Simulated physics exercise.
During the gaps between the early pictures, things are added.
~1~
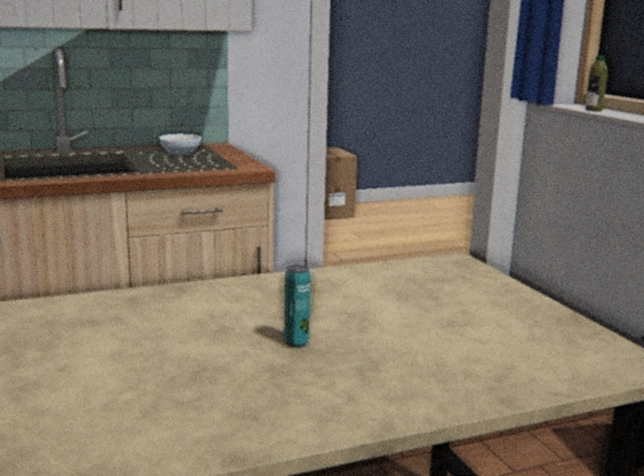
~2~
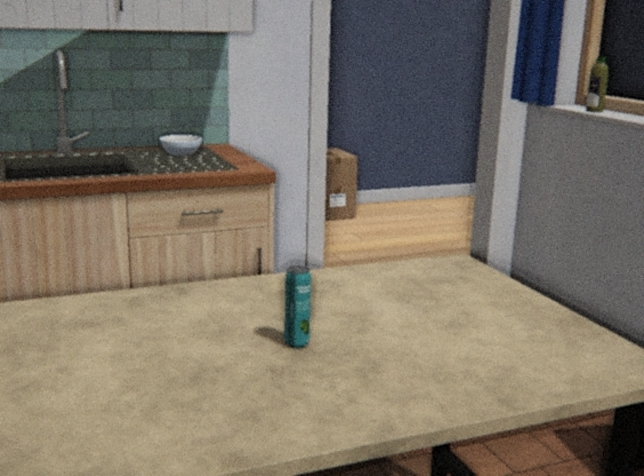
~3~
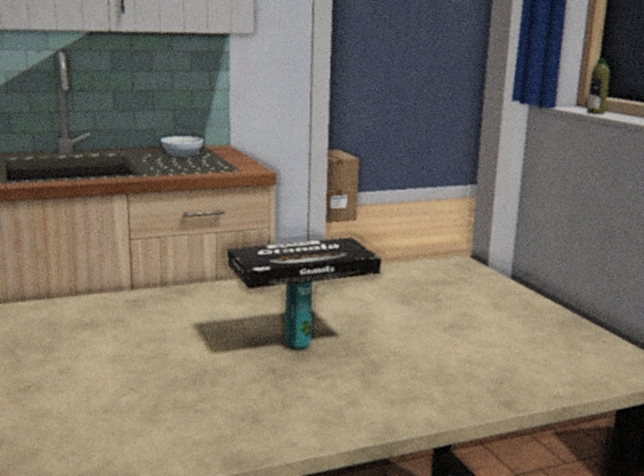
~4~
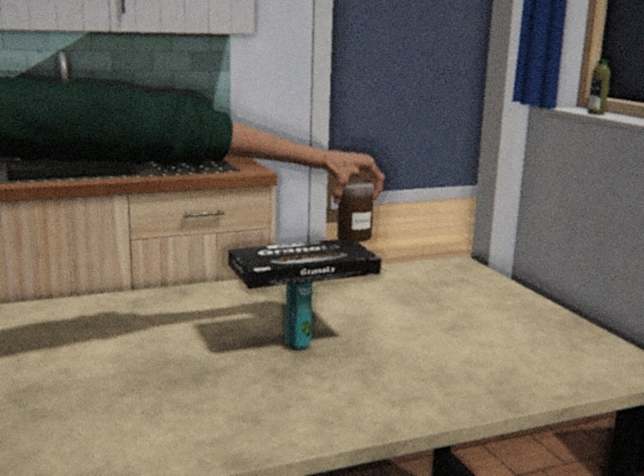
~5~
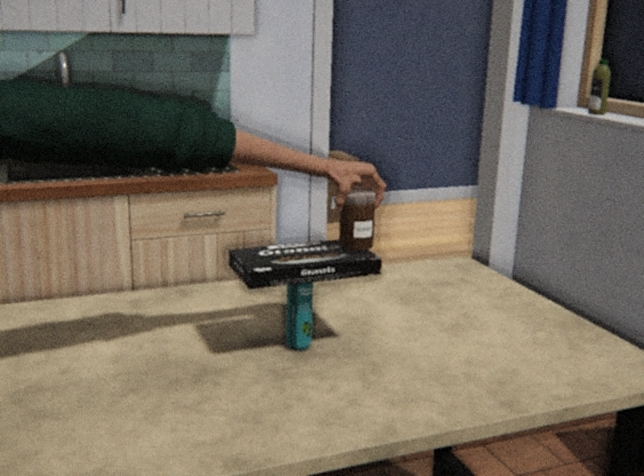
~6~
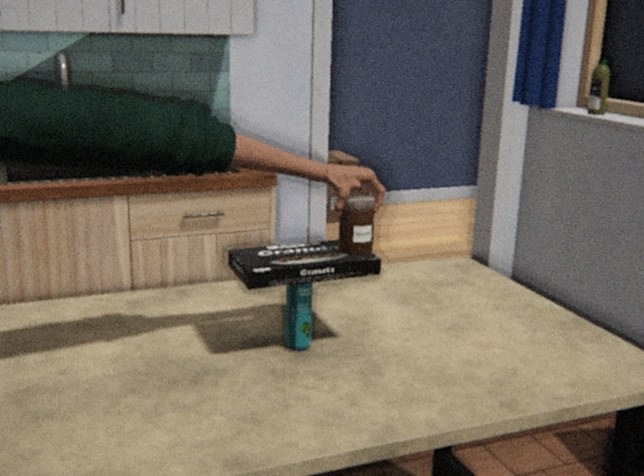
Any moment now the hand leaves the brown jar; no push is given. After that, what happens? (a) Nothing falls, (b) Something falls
b, something falls.
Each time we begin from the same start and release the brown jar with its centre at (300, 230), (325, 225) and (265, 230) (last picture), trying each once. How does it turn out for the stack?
The first time it stays standing, the second time it collapses, and the third time it collapses.
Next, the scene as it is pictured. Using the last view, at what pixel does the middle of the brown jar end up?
Roughly pixel (436, 322) in the last picture.
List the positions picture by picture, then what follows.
The last thing is not in view yet; turquoise can (297, 307), in the first picture.
The last thing is not in view yet; turquoise can (298, 307), in the second picture.
The last thing is not in view yet; turquoise can (299, 309), in the third picture.
Coming down; brown jar (355, 211); turquoise can (299, 309), in the fourth picture.
Coming down; brown jar (357, 220); turquoise can (299, 310), in the fifth picture.
Set down, still held; brown jar (356, 224); turquoise can (299, 310), in the sixth picture.
Then, 0.40 s on from there, brown jar now fallen; black packet turned 59° from how it was put.
Then, 0.50 s on from there, black packet now fallen.
Then, 0.80 s on from there, things are still on the move.
In the end, fallen, brown jar and black packet; turquoise can unmoved. At the end, from the last picture's camera, brown jar near (436, 322). The stack gives way.
